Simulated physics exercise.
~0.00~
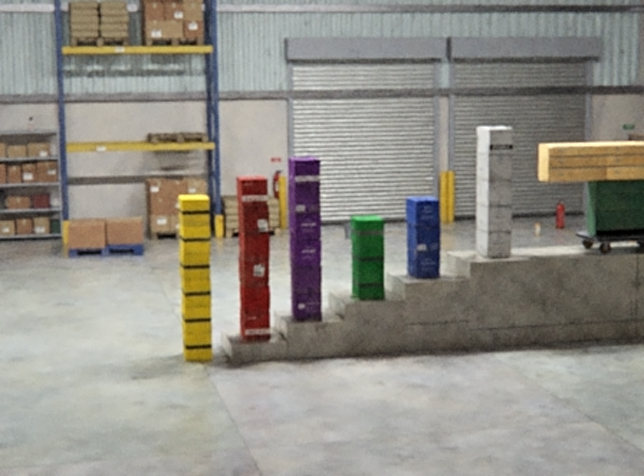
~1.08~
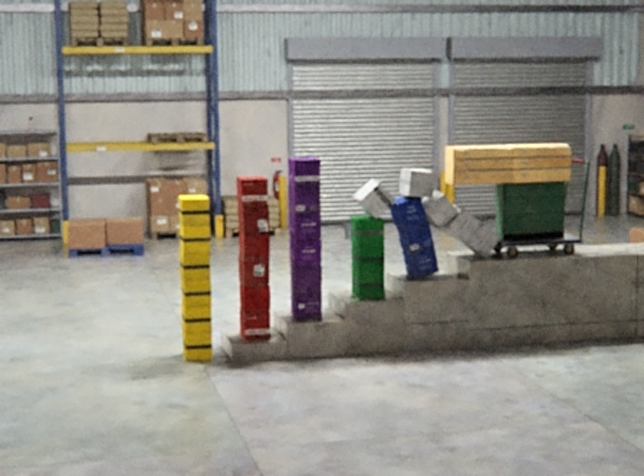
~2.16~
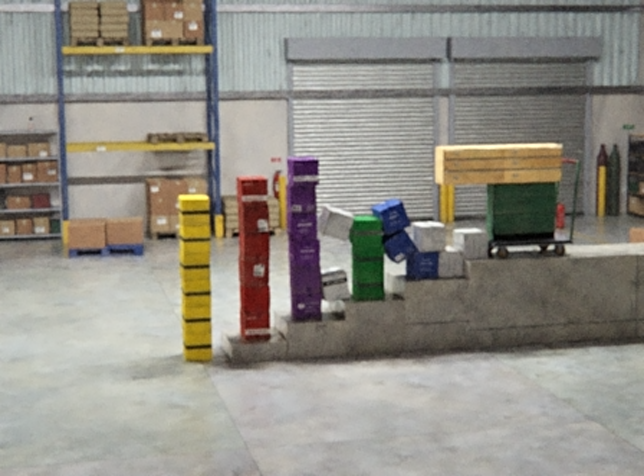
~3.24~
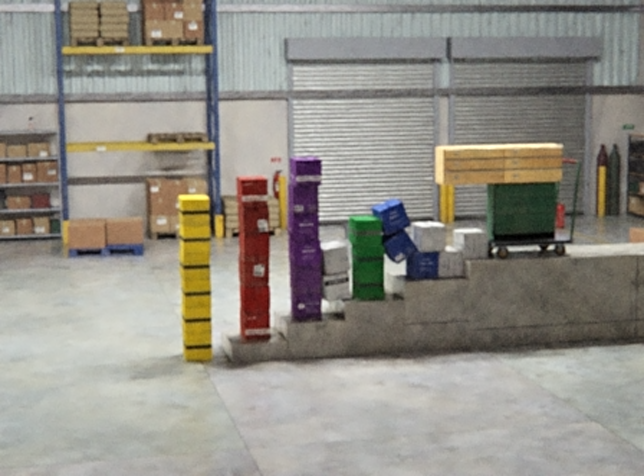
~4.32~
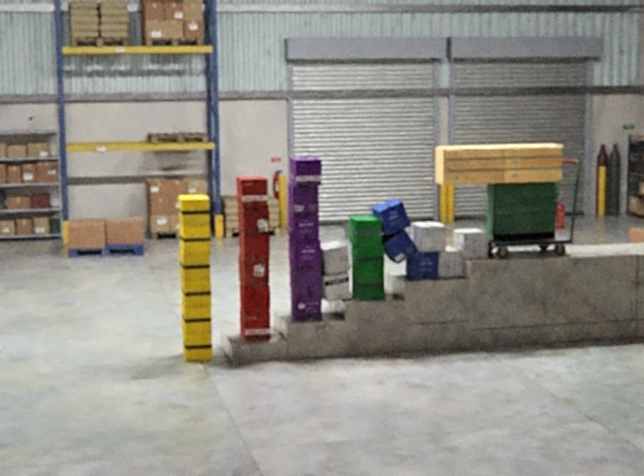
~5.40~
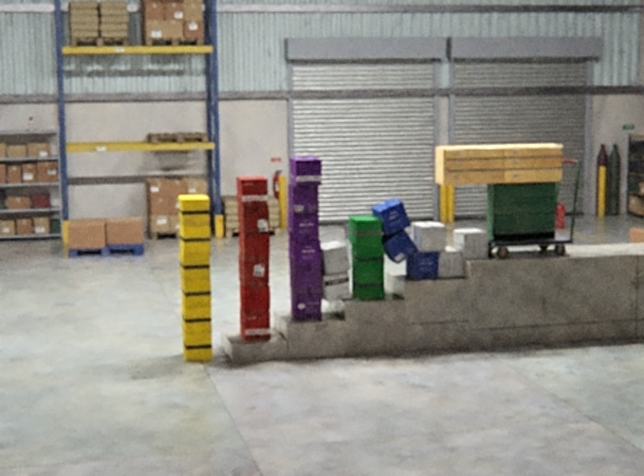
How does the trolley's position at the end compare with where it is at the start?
At the start the trolley is at the far right of the view, beyond the standing pale pile. By the end it is farther left and stands still near the edge of the top step, close to where the pale pile stood.
